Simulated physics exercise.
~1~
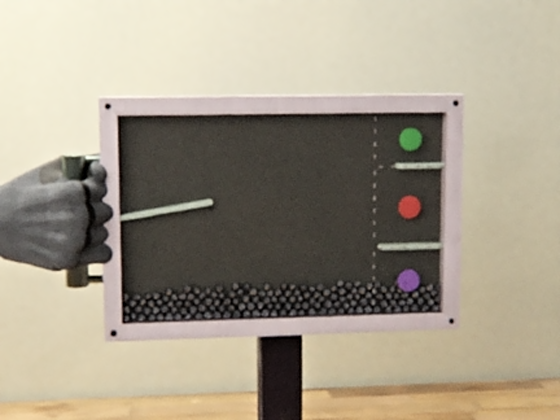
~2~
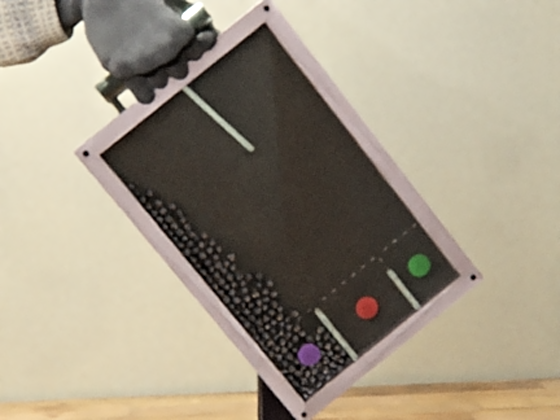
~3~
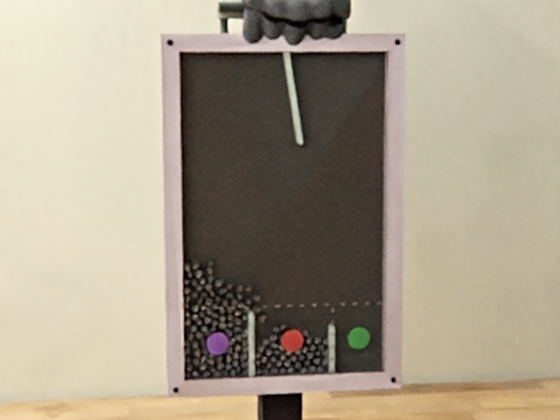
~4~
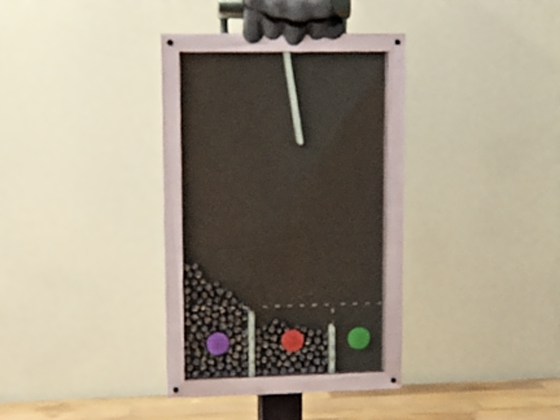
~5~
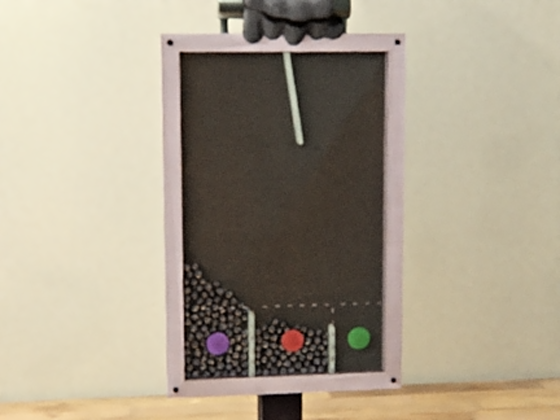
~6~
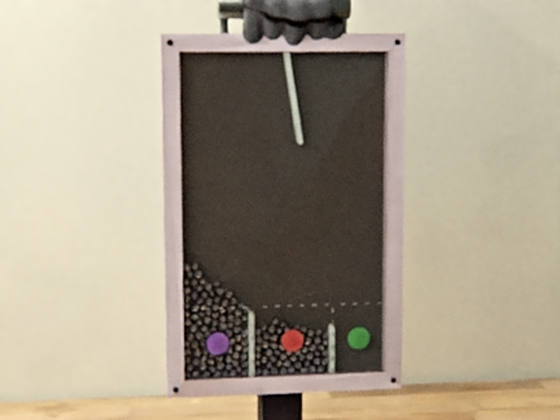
A gloved grey hand grips the handle of a shallow, pink-framed case on a post above a wooden table, seen straight on by a still camera. Small dark balls line its bottom, with purple, red and green dots marking three pockets along the right side. The hand swings the case a quarter turn clockwise, and the balls slide down toward the purple corner. Once the case stands upright, some have spilled over a divider into the middle pocket. They settle heaped around purple at left, filling red's pocket, while green's stays empty and the case remains still.
